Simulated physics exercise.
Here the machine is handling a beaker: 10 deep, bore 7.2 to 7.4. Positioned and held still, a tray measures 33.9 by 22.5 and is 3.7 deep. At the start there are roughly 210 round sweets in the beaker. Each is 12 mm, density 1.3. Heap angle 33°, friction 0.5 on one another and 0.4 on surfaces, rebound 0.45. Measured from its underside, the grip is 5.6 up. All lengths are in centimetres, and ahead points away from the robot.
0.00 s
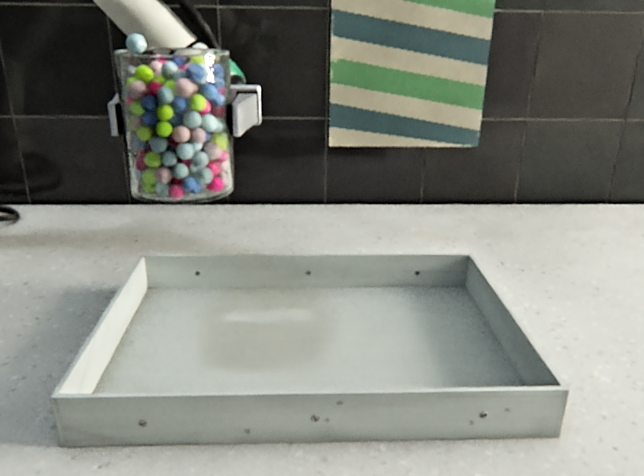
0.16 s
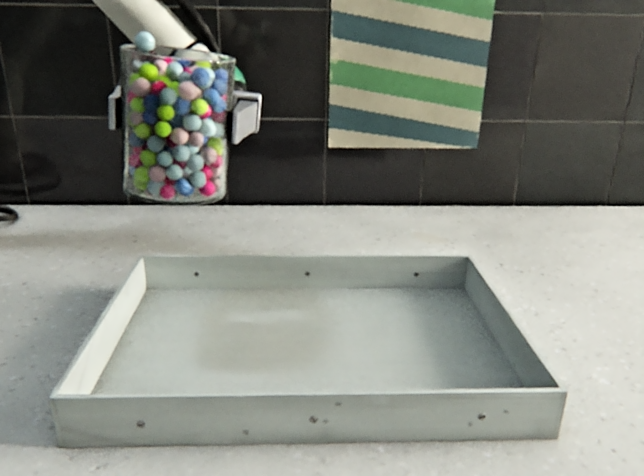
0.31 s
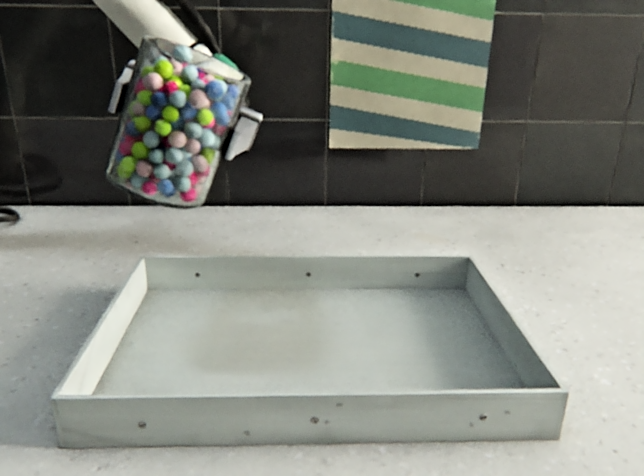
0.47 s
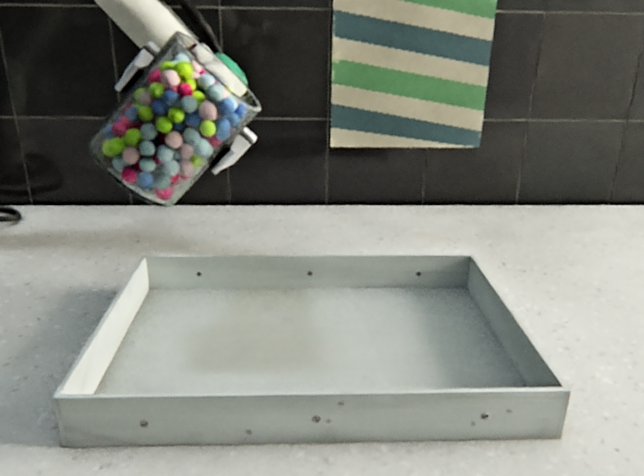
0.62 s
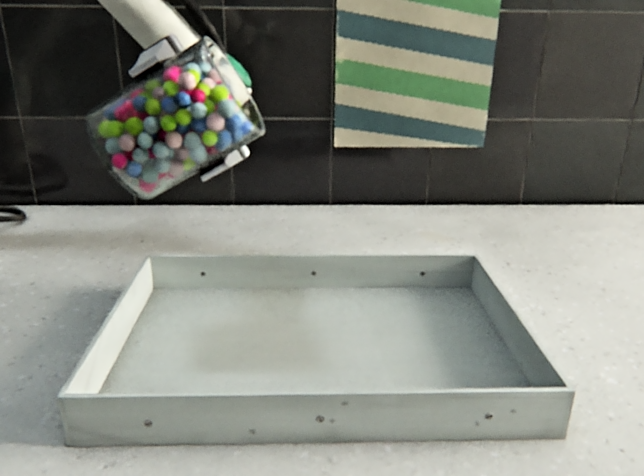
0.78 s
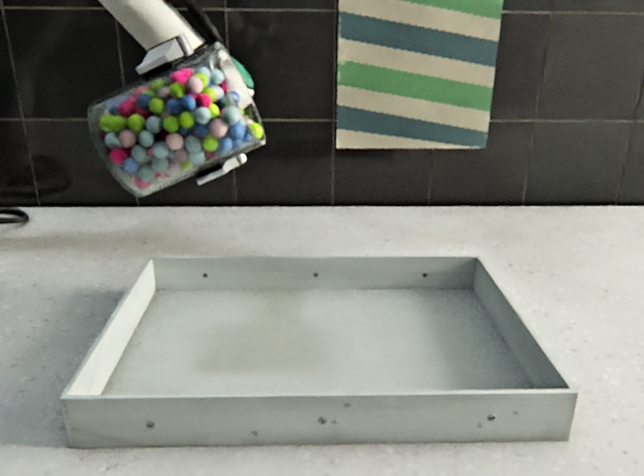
A white robotic arm grips a clear beaker packed with small round sweets in pink, blue, green and grey at upper left, seen from the front and slightly above a pale speckled counter. Below sits an empty grey-green tray, with dark tiles and a striped green, blue and cream cloth behind. The arm tilts the upright beaker steeply, its mouth swinging rightward as the sweets shift inside, while the view drifts very slightly.
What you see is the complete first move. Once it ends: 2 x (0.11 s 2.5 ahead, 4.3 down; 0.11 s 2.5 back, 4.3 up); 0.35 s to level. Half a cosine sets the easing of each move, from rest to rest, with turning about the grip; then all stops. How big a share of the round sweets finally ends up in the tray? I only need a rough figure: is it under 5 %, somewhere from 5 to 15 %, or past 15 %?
Roughly, it is somewhere from 5 to 15 %.
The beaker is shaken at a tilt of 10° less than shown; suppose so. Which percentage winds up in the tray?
Close to 5 in a hundred, I'd say.
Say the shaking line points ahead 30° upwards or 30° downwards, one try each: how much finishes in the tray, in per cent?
65 and 20 %.
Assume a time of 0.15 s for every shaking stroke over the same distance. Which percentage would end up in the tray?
Roughly 5 percent then.
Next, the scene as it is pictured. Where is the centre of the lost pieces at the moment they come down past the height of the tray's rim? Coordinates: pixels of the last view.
Near (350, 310).
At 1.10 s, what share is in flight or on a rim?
Reading at that time: Some 1 per cent.
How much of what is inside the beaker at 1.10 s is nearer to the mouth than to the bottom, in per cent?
Share in the mouth half: About 50 %.
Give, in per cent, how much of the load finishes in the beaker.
95 %.
After 1.10 s, tilted 66° forward, highest piece 19 above the table; 204 in the beaker, 2 in flight or on a rim.
After 1.41 s, tilted 28° forward, highest piece 24 above the table; 191 in the beaker, 14 in the tray, 1 in flight or on a rim.
After 1.77 s, level, highest piece 25 above the table; 191 in the beaker, 15 in the tray.
After 2.82 s, level, highest piece 25 above the table; 191 in the beaker, 15 in the tray.
In the end, 191 in the beaker, 15 in the tray. That is 7 % in the tray.
